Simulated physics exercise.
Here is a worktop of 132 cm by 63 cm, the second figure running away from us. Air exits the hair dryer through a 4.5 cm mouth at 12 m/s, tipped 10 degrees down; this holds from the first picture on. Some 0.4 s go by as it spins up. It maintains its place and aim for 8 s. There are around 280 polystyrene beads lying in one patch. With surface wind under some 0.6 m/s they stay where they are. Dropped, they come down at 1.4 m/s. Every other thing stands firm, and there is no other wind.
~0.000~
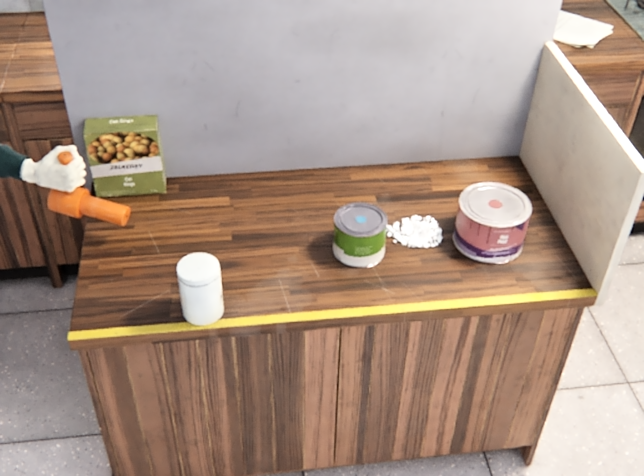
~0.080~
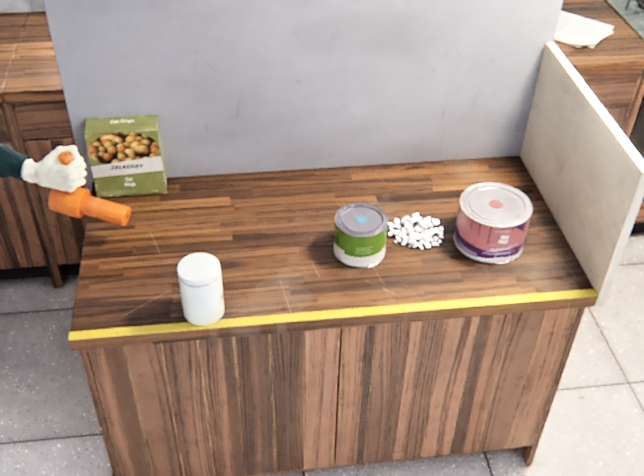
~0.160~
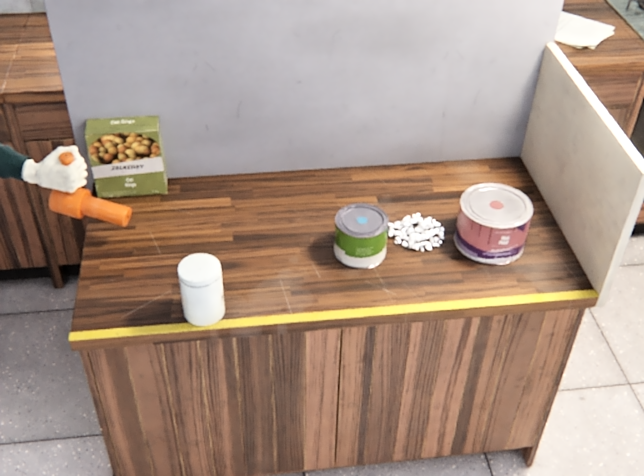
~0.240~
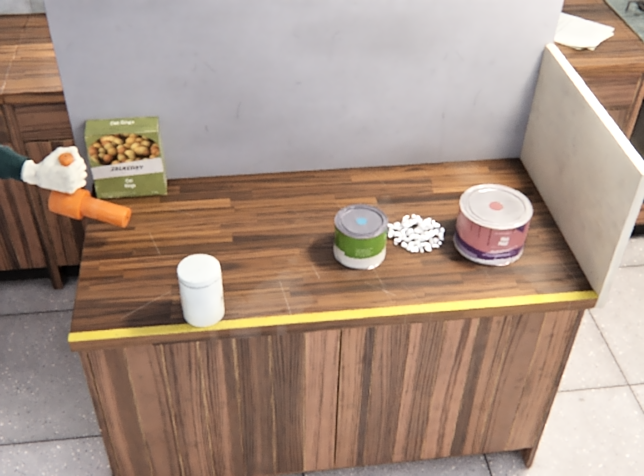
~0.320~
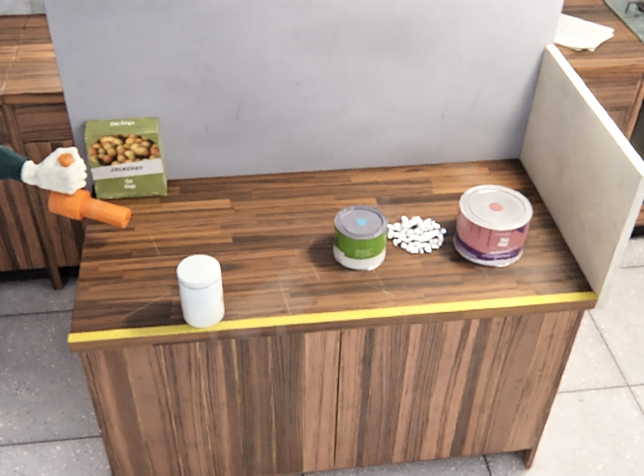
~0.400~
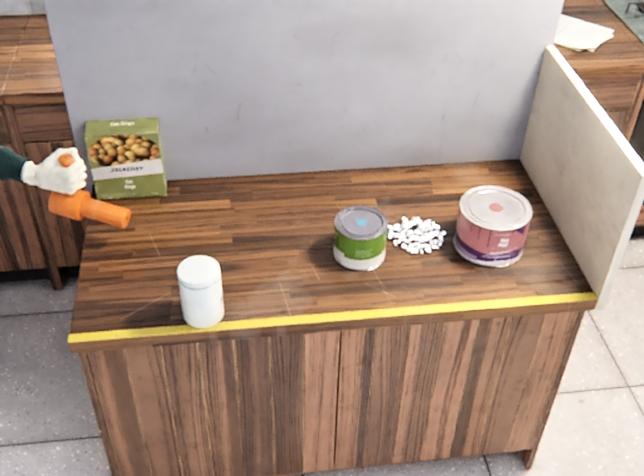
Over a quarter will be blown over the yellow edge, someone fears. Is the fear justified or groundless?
Quarter not exceeded.
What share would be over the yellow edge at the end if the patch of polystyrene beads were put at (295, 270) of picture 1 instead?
It would come to some 90 in a hundred.
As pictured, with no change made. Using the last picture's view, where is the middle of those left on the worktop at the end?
The middle is around pixel (453, 233).
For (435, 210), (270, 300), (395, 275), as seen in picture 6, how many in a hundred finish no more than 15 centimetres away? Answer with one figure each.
Estimates in listed order: 30 %; 0 %; 15 %.
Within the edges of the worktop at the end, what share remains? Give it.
Around 100 in a hundred remain.
After 1.6 s, 94 % are on the move or not yet settled, 0 % are over the yellow edge; the middle of those still in play is near (438, 234).
After 2.6 s, 90 % are on the move or not yet settled, 0 % are over the yellow edge; the middle of those still in play is near (439, 234).
After 4.4 s, 83 % are on the move or not yet settled, 0 % are over the yellow edge; the middle of those still in play is near (447, 236).
After 8.0 s, at the end, 0 % are over the yellow edge; the middle of those still in play is near (453, 233).
